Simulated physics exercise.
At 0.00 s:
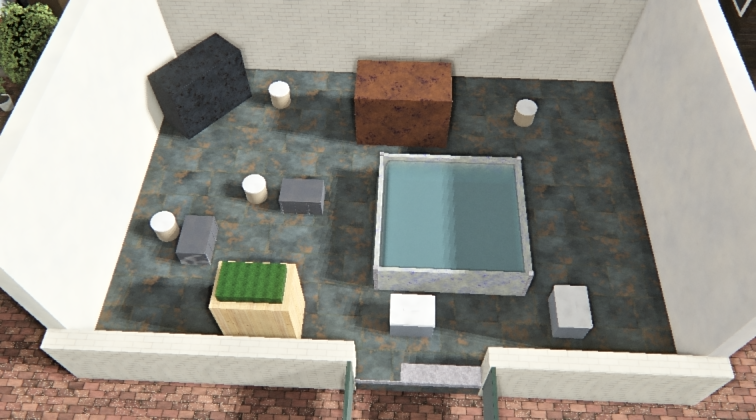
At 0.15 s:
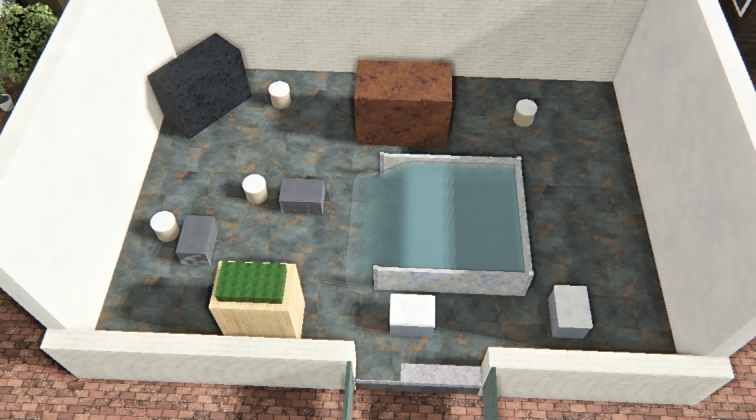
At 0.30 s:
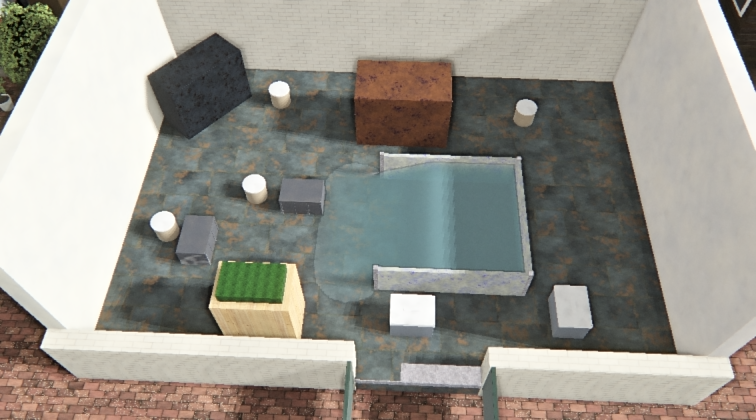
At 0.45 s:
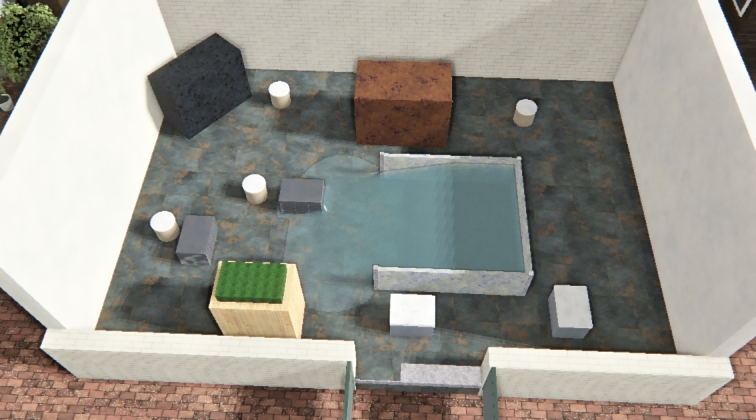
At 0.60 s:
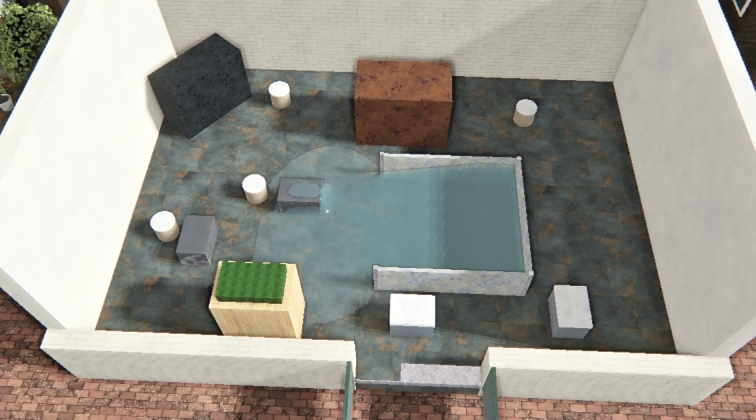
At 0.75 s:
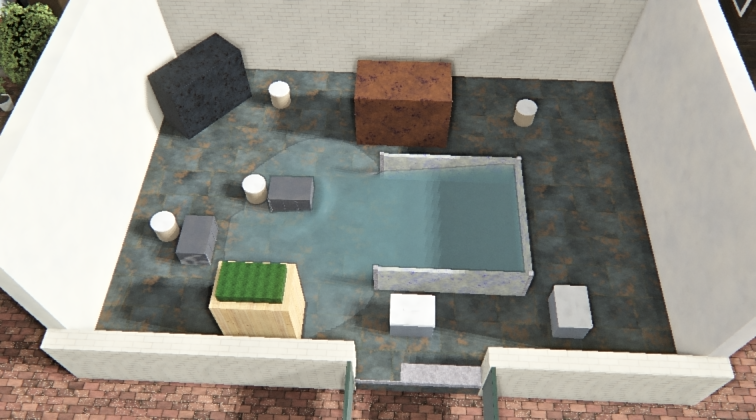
In this clip, seen from above, the left side of a water-filled tank in a walled court opens and water spreads leftward across the dark floor, surrounding a grey crate, which then shifts slightly left toward a white pail.
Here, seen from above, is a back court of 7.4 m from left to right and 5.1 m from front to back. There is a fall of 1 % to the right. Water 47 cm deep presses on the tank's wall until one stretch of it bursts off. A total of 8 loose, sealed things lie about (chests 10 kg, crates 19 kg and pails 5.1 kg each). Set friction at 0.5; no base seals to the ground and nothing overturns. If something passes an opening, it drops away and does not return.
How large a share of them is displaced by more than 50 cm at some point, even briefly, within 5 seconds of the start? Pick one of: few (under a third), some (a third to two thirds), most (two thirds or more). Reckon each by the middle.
Some.
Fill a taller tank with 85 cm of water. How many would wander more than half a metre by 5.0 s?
Result: 6.
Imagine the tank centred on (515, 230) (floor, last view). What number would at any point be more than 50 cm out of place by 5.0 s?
Result: 5 of them.
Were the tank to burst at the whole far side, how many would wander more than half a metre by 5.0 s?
1.
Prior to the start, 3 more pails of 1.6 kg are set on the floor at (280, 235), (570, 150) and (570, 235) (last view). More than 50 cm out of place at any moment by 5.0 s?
Above, below, below.
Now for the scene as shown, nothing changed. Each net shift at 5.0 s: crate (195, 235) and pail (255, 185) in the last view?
In that order: 20 cm, 120 cm.
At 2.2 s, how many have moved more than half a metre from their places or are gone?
By that time the total stands at 3.
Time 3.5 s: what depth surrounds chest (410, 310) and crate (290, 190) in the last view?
First about 1 cm, second about 17 cm.
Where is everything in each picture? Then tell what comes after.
In the first frame, a crate at (301, 190) rests on the ground; a chest at (573, 305) rests on the ground; water covers 3.4 m2; 0 of 8 have shifted.
In the second frame, a crate at (301, 190), on the bottom; a chest at (573, 305) rests on the ground; 4.2 m2 under water; 0 of 8 have shifted.
In the third frame, a crate at (301, 190), on the bottom; a chest at (573, 305), on the bottom; 5.2 m2 under water; 0 of 8 have shifted.
In the fourth frame, a crate at (301, 190) rests on the ground; a chest at (573, 305), on the bottom; water covers 6.3 m2; 0 of 8 have shifted.
In the fifth frame, a crate at (300, 190) rests on the ground; a chest at (573, 305) rests on the ground; 7.5 m2 under water; 0 of 8 have shifted.
In the sixth frame, a crate at (290, 188), on the bottom, 16 cm from its start; a chest at (573, 305) rests on the ground; water covers 8.7 m2; 1 of 8 have shifted.
After 1.1 s 0 of 8 are over 50 cm from their spots; 0 afloat.
After 2.2 s 3 of 8 are over 50 cm from their spots; 0 afloat.
After 3.5 s 2 of 8 are over 50 cm from their spots; 5 afloat.
After 5.0 s 3 of 8 are over 50 cm from their spots, and 4 have been at some point; 4 afloat.
